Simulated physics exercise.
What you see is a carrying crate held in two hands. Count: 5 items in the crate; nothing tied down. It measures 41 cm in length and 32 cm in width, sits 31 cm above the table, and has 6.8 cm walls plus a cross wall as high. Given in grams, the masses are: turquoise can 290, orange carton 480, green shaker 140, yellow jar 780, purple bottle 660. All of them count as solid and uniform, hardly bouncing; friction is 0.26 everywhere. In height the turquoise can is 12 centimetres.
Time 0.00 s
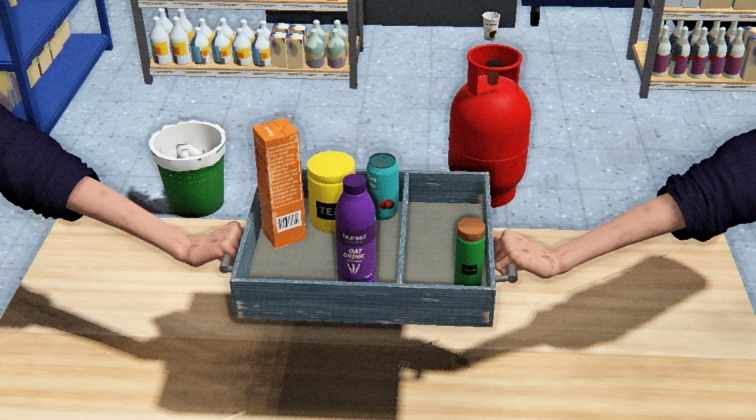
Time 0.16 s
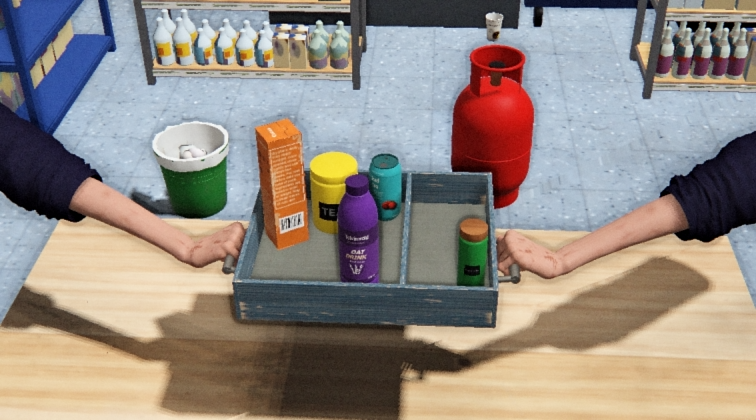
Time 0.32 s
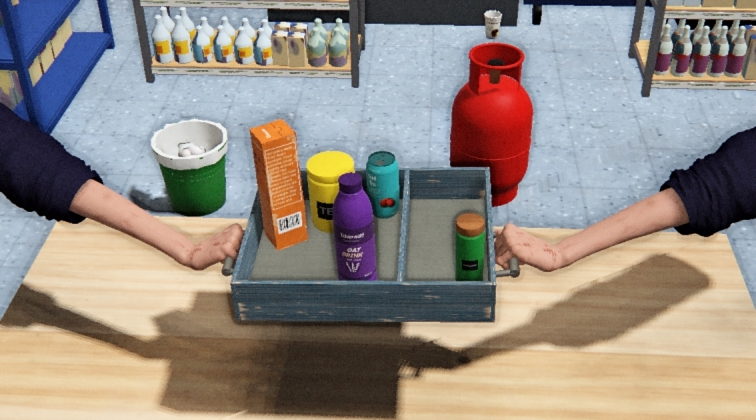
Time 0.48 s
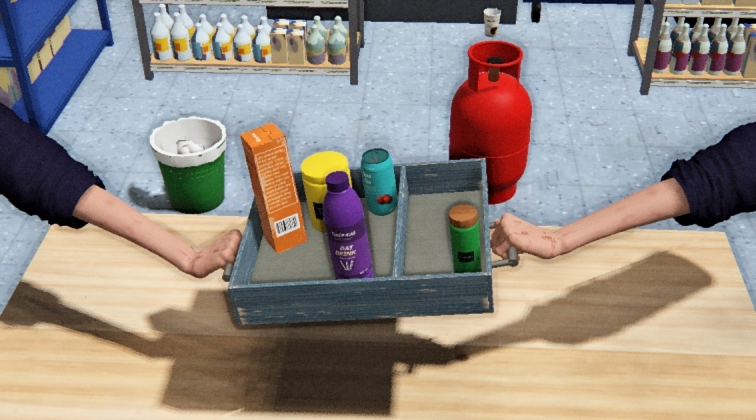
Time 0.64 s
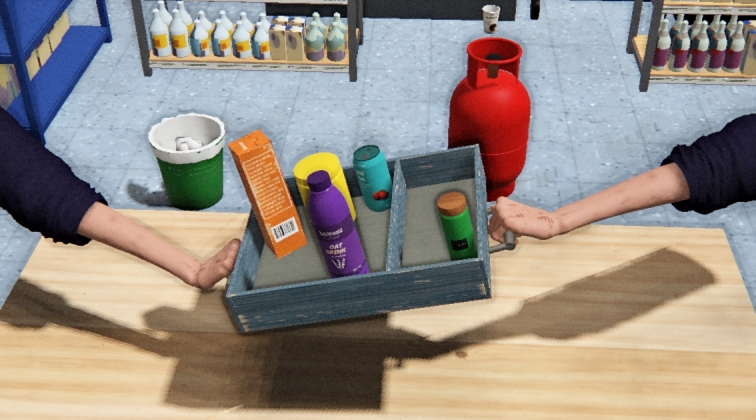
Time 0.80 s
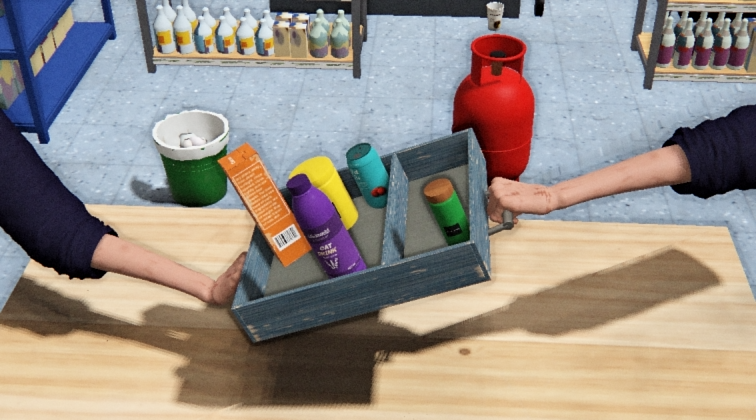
The clip opens on two hands holding a wooden crate level above a table, with an orange carton, yellow jar, turquoise can, purple bottle and green shaker inside. After staying nearly still, the crate tilts left side down, gradually then more steeply, as the right hand rises and the items lean left with it.
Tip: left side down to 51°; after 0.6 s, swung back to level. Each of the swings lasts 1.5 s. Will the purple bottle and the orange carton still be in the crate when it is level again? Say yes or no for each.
Purple bottle - no; orange carton - no.
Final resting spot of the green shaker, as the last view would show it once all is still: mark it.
Its centre ends close to (421, 245) in the last view.
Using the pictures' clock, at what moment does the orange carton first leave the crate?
About 1.5 seconds.
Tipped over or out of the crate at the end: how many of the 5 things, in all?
The count comes out at 2.
By 1.20 s, crate tipped 44°, left side down; purple bottle now out of the crate; turquoise can 11 cm from its spot; yellow jar 9 cm from its spot.
By 1.90 s, crate tipped 51°, left side down; orange carton now out of the crate; turquoise can 11 cm from its spot; yellow jar 9 cm from its spot.
By 3.10 s, crate tipped 16°, left side down; turquoise can 11 cm from its spot; yellow jar 9 cm from its spot; green shaker 9 cm from its spot.
When it is over (4.2 s), out of the crate, orange carton and purple bottle; not toppled but over 5 cm from the start, turquoise can, green shaker and yellow jar. In the last view, purple bottle near (140, 391), orange carton near (174, 331).
